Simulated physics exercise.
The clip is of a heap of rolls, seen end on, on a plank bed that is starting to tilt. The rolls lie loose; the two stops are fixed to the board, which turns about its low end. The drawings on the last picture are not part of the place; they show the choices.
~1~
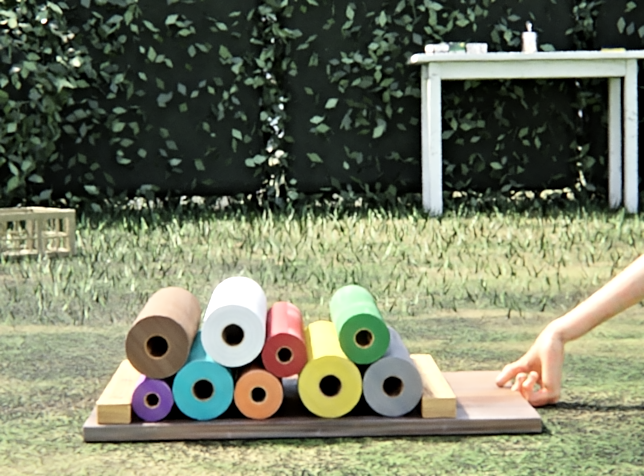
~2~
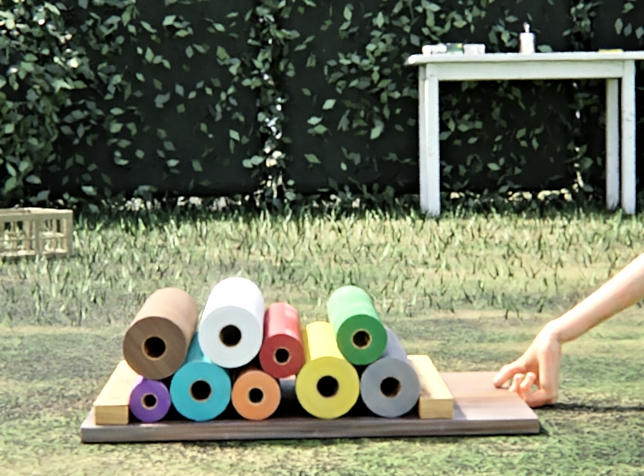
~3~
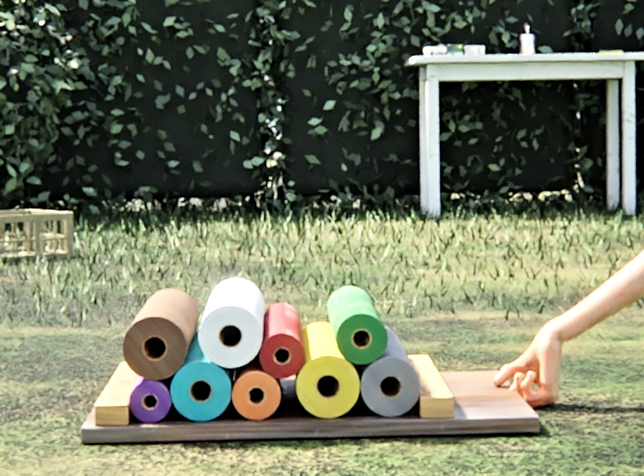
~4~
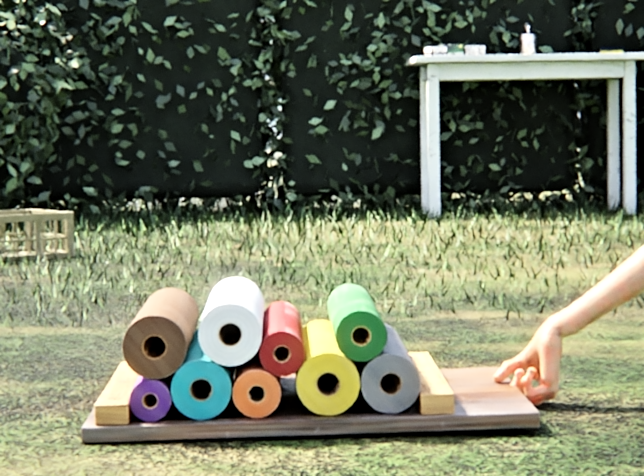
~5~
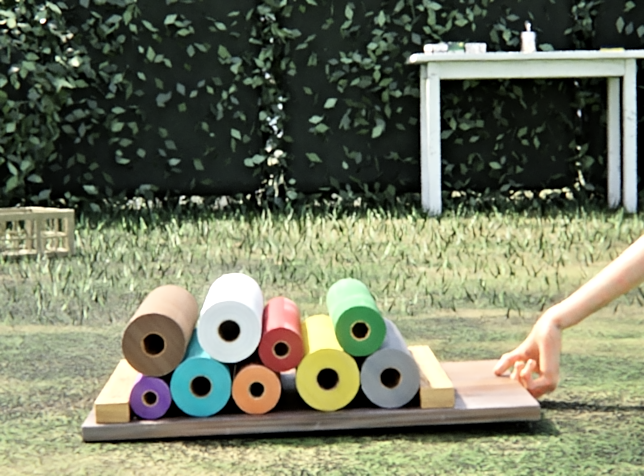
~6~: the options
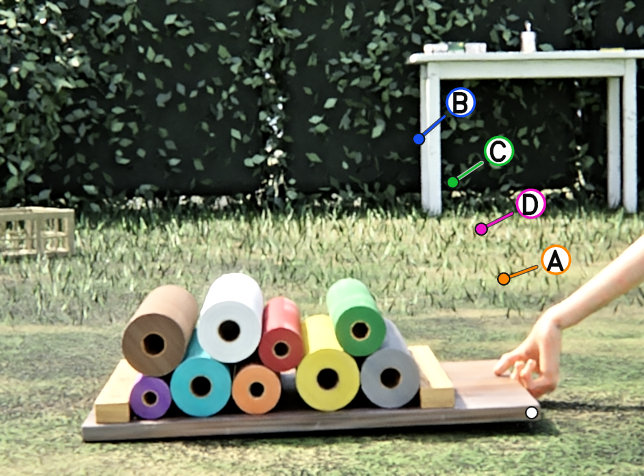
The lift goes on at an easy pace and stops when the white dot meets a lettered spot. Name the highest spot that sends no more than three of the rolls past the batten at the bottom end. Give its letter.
C is the limit.
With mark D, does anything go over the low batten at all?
Yes.
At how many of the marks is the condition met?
Three of the four.
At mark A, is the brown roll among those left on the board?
No.
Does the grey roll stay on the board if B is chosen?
Yes.
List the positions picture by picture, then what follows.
Yellow roll (330, 386); grey roll (393, 386); brown roll (157, 346), in the first picture.
Brown roll (155, 347); green roll (361, 339), in the second picture.
Board (308, 394); grey roll (391, 386); purple roll (150, 401), in the third picture.
Board (309, 392); purple roll (150, 400); turquoise roll (201, 390), in the fourth picture.
Board (308, 387); purple roll (150, 398); turquoise roll (201, 387), in the fifth picture.
On the marked copy, A at (504, 279); B at (419, 139); C at (453, 182); D at (481, 229); the white dot at (532, 412).
Taking C. A third of the way, board at 19°.
Two thirds of the way, board at 33°.
When it is over, board at 33°, three over the low batten (brown, red, white).
As for the rest, A two over the low batten (brown, white); B four over the low batten (brown, green, red, white); D three over the low batten (brown, red, white).
